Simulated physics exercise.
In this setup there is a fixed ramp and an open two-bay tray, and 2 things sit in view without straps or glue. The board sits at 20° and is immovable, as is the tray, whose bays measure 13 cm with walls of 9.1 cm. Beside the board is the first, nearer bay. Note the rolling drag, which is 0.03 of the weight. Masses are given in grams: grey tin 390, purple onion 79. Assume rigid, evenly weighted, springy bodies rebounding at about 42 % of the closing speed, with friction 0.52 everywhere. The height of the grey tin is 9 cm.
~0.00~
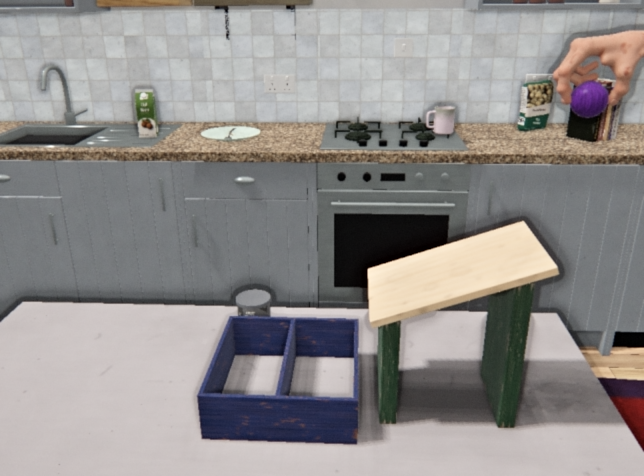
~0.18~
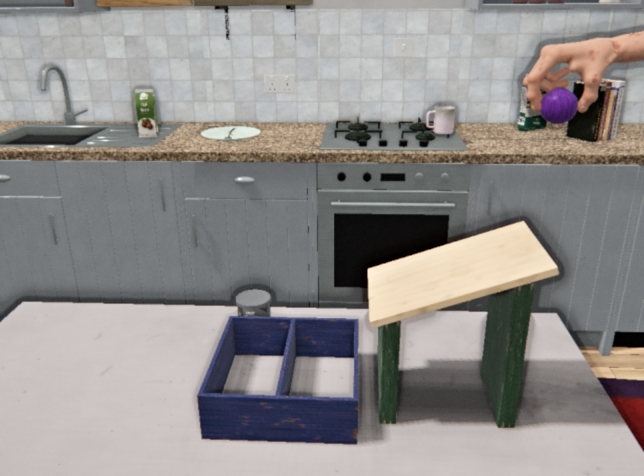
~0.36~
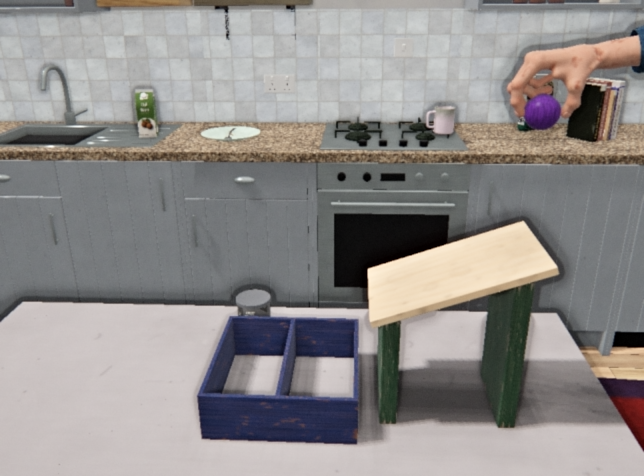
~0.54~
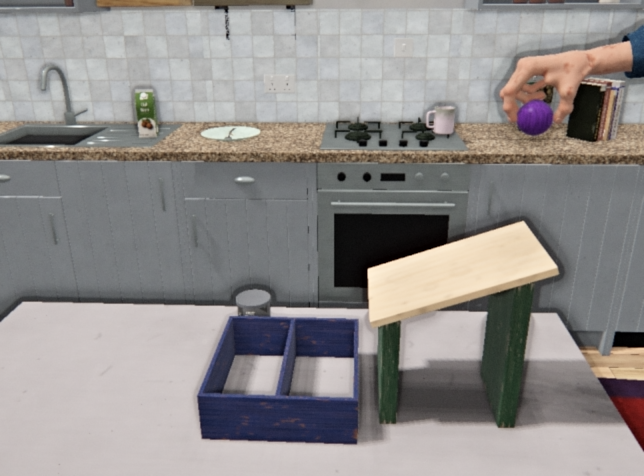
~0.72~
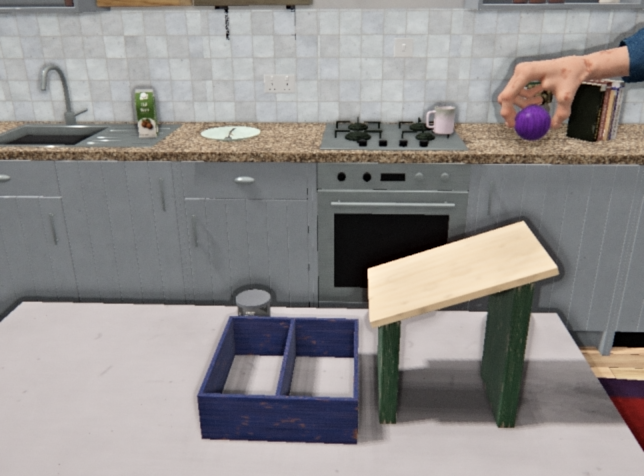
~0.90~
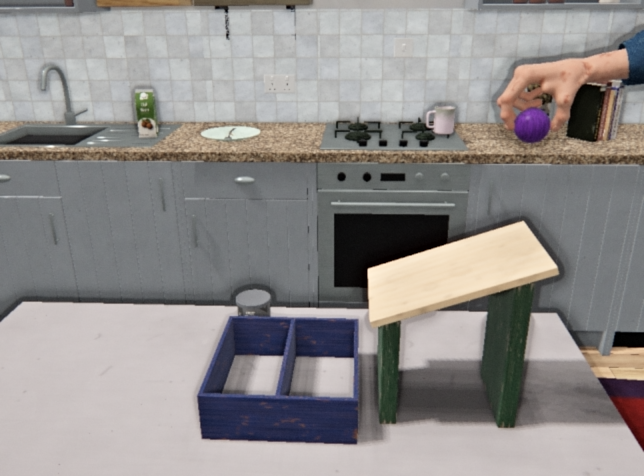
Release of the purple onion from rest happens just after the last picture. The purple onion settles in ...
No bay at all.
After 1.30 s, purple onion near (475, 230).
After 1.70 s, purple onion near (256, 331).
After 2.00 s, it is outside the bays; purple onion near (105, 369).
By the end (2.2 s), it is outside the bays; grey tin in place, give or take 4 cm.
